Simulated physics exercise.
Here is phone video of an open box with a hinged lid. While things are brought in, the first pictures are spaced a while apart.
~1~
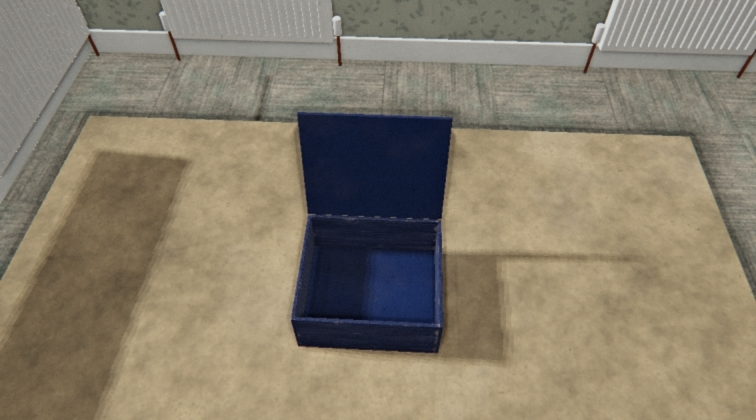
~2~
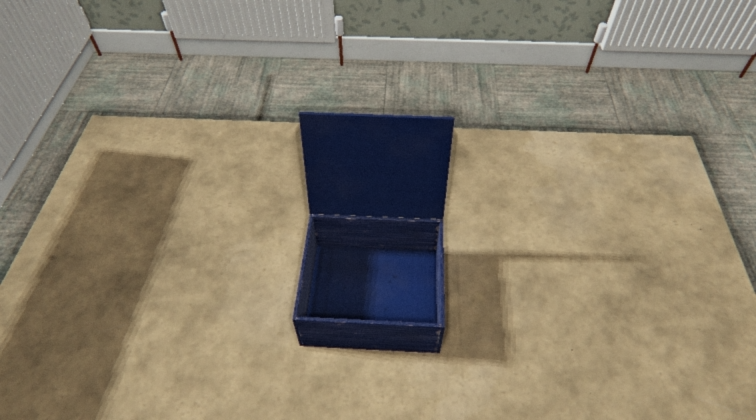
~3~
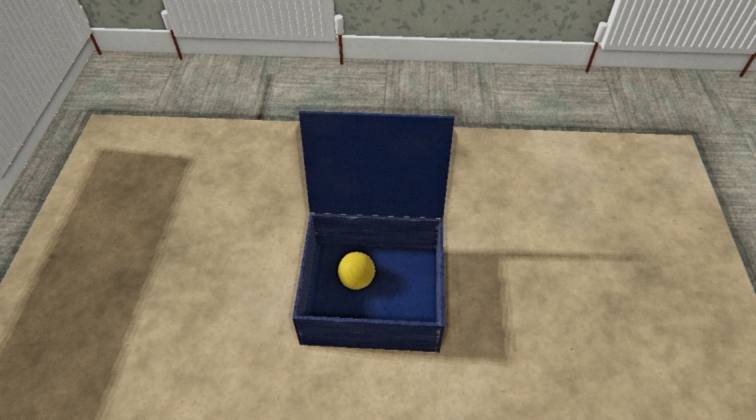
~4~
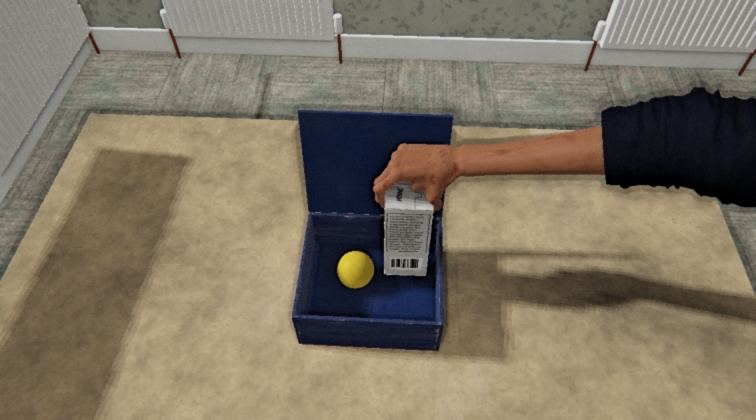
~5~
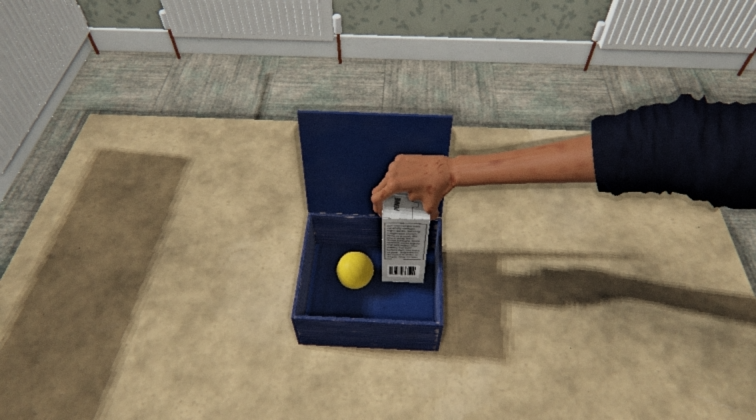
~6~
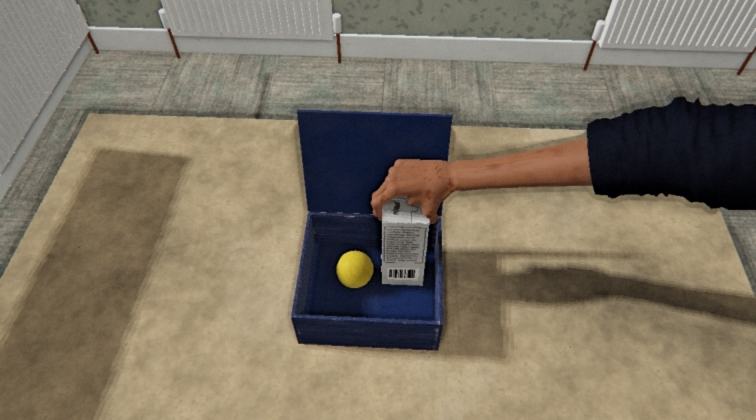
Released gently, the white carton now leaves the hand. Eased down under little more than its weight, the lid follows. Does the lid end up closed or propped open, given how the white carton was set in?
The lid ends up propped open.
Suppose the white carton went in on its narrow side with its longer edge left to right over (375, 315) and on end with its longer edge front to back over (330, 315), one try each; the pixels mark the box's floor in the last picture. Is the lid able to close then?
First, the lid does shut; second, the lid won't shut.
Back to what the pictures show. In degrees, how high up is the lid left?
Roughly 20°.
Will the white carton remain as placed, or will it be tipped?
In the end, the white carton winds up askew.
Then, 1.30 s past the last view, lid 77° above the rim.
Then, 2.40 s past the last view, lid 46° above the rim; white carton rocked 22° from its first pose near (403, 260).
Then, 2.80 s past the last view, lid 20° above the rim; white carton rocked 51° from its first pose near (403, 290).
Finally, lid 20° above the rim; down or leaning hard in the box, white carton; yellow lemon still in place. Final places as the last picture's camera would see them, white carton near (403, 289).
